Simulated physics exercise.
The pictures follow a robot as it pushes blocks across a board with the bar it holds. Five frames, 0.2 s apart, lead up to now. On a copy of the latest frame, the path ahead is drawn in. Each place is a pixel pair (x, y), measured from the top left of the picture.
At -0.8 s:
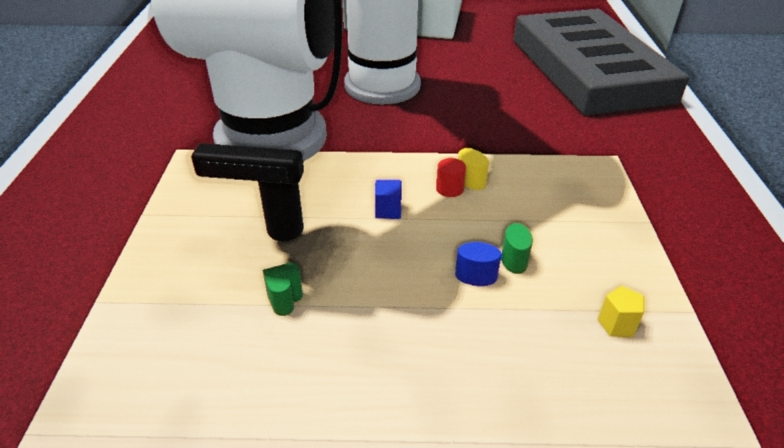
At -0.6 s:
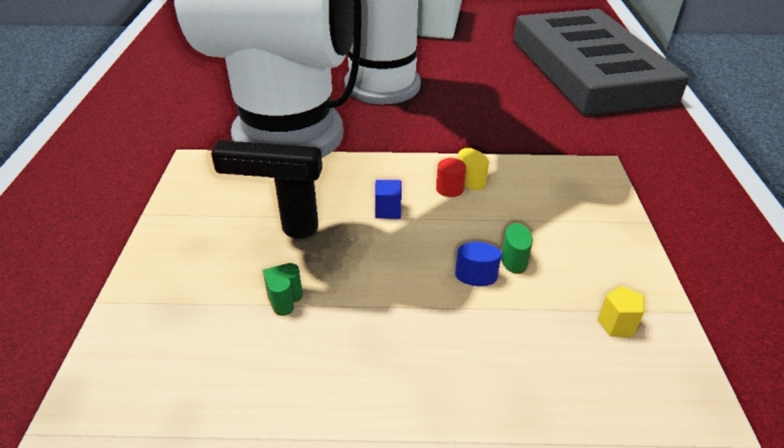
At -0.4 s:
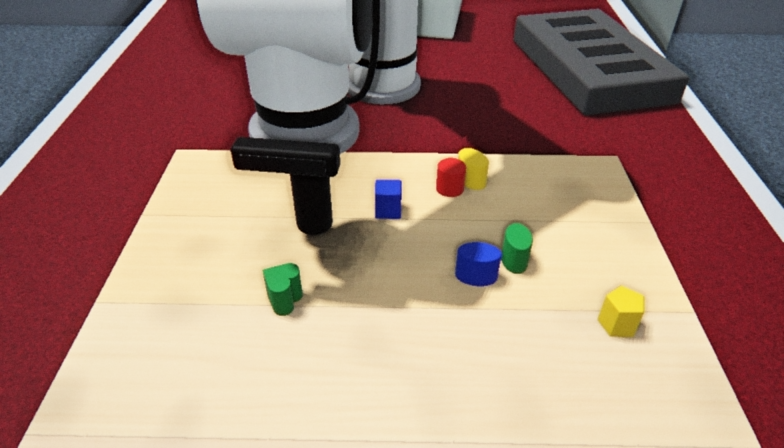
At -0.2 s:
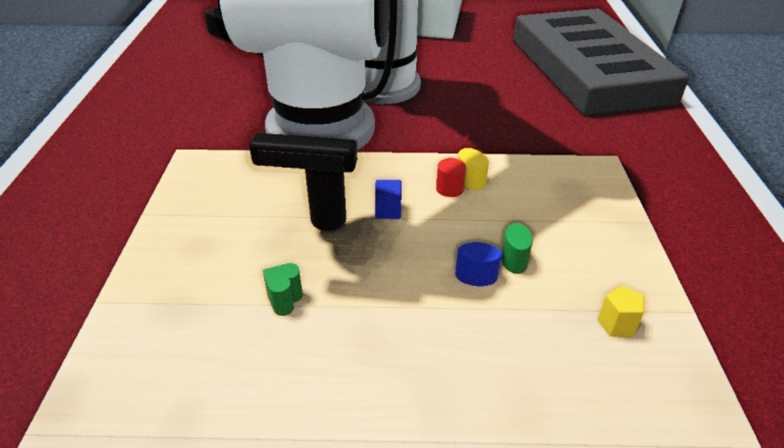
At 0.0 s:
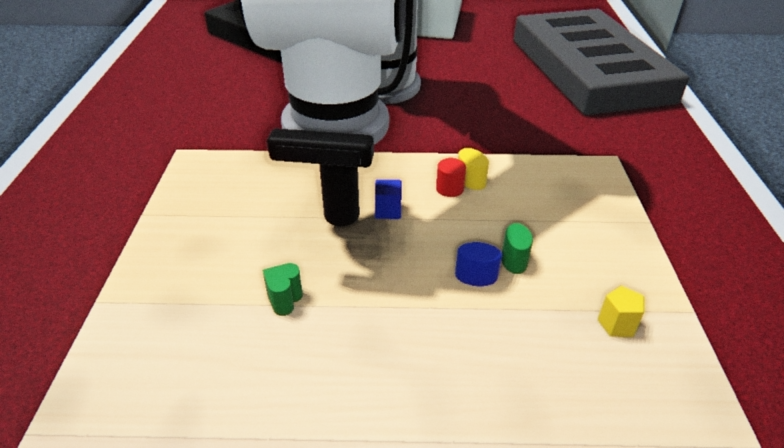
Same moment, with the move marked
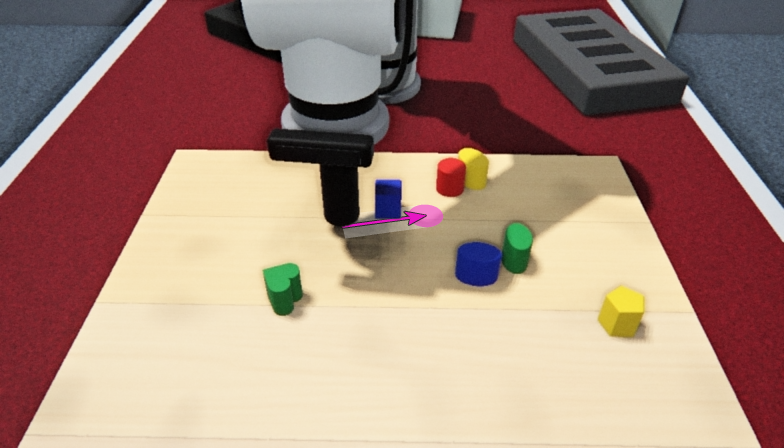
A robot arm slides its black bar steadily right toward a still blue block.
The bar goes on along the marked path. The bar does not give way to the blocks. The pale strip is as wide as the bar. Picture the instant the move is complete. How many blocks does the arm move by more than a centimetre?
I'd say just one block gets shifted by more than about 1 cm.
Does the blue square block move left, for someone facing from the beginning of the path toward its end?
Yes
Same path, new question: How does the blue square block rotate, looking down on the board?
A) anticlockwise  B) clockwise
A
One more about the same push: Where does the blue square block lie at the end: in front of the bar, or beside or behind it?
The bar will have lost it.
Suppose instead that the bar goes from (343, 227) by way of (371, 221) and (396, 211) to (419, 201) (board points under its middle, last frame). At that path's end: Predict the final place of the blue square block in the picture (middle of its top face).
The centre of its top will be at (425, 159).
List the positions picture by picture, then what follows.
In the first picture, bar's lower end (286, 231); blue square block (388, 186); red disc (452, 165).
In the second picture, bar (301, 228); blocks still.
In the third picture, bar (315, 225); blocks still.
In the fourth picture, bar (329, 221); blocks still.
In the fifth picture, bar (342, 216); blue square block (388, 186); red disc (452, 165).
Drawn move, straight from (343, 227) to (426, 216).
On the path given first. Halfway along, bar (385, 211); blue square block (404, 179), turned 35° anticlockwise.
At the end, bar (426, 206); blue square block (418, 173), turned 105° anticlockwise; red disc still.
